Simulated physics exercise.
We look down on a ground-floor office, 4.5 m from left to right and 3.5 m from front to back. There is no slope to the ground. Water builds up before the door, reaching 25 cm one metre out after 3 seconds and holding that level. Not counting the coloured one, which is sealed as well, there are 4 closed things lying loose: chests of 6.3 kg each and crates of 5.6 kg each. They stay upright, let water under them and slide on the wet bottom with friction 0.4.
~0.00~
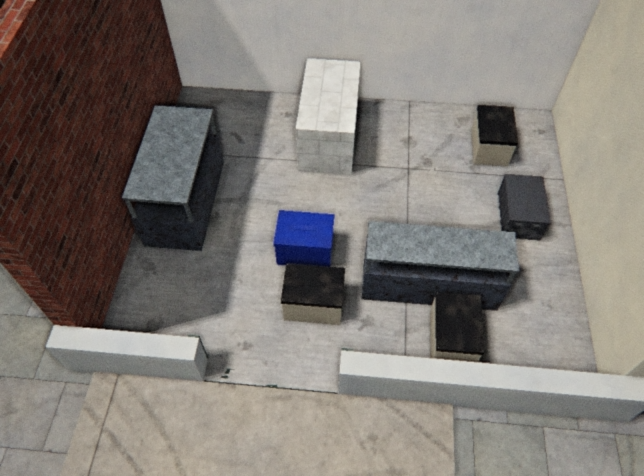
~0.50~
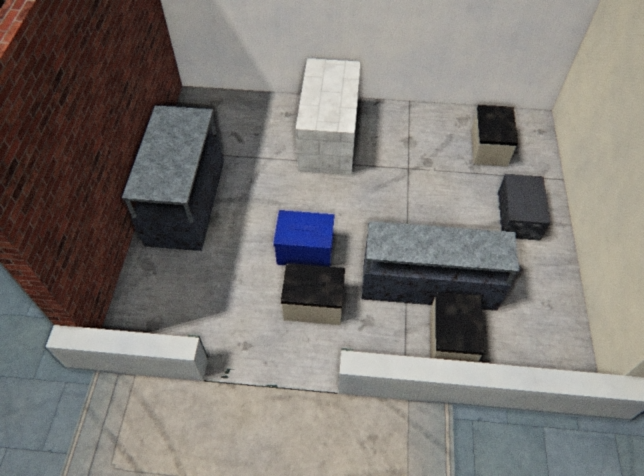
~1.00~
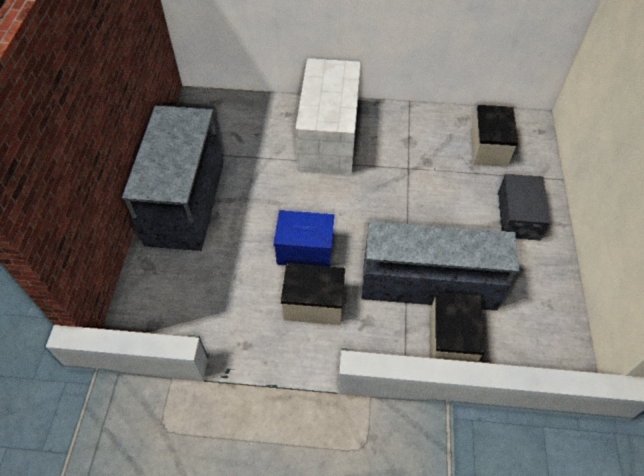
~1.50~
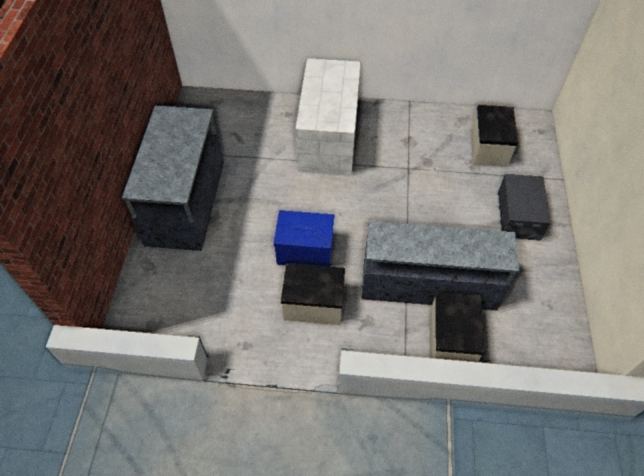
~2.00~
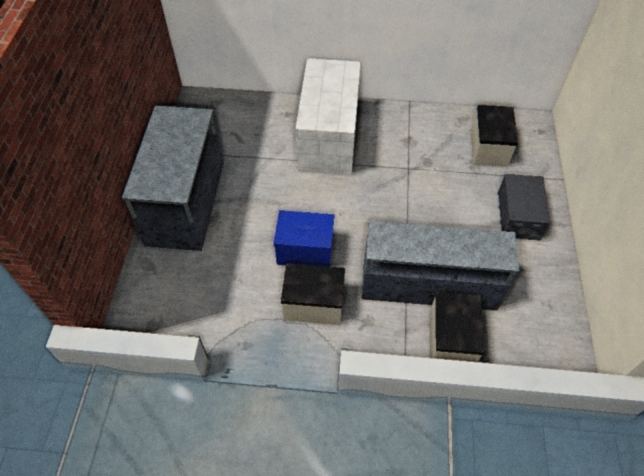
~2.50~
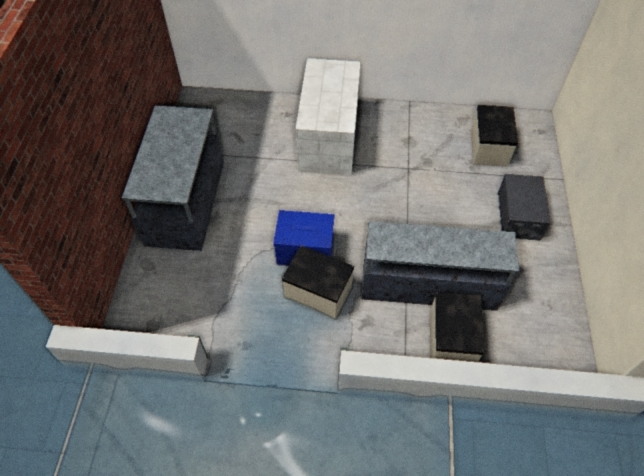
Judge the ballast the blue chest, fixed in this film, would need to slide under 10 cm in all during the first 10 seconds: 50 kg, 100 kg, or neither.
Heavier.
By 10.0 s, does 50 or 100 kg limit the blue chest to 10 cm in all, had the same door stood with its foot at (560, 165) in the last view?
Result: The lesser mass is plenty.
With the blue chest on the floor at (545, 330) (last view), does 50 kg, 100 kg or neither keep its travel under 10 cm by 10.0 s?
Outcome - success with both.
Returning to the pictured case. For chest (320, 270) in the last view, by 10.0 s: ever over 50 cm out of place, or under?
Result: Limit not reached.
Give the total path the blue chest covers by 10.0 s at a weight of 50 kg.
It covers about 30 cm altogether.
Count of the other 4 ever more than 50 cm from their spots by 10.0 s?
Result: 3.
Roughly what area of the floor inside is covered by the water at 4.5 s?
Wet: Near 9.0 m2.
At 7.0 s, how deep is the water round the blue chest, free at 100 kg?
10 cm, roughly.
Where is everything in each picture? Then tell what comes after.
The blue chest at (304, 229), on the bottom; 0.0 m2 under water; 0 of 5 have shifted, in the first frame.
The blue chest at (304, 229), on the bottom; 0.0 m2 under water; 0 of 5 have shifted, in the second frame.
The blue chest at (304, 229) rests on the ground; 0.0 m2 under water; 0 of 5 have shifted, in the third frame.
The blue chest at (304, 229), on the bottom; water covers 0.0 m2; 0 of 5 have shifted, in the fourth frame.
The blue chest at (304, 229), on the bottom; water covers 0.4 m2; 0 of 5 have shifted, in the fifth frame.
The blue chest at (304, 229), on the bottom; water covers 1.0 m2; 1 of 5 have shifted, in the sixth frame.
After 3.5 s the blue chest would be 1 cm from its start with 50 kg and 0 cm from its start with 100 kg; 7 cm of water round it then.
After 4.5 s the blue chest would be 25 cm from its start with 50 kg and 0 cm from its start with 100 kg; 8 cm of water round it then.
After 7.0 s the blue chest would be 32 cm from its start with 50 kg and 0 cm from its start with 100 kg; 10 cm of water round it then.
After 10.0 s the blue chest would be 35 cm from its start with 50 kg and 0 cm from its start with 100 kg; 13 cm of water round it then.
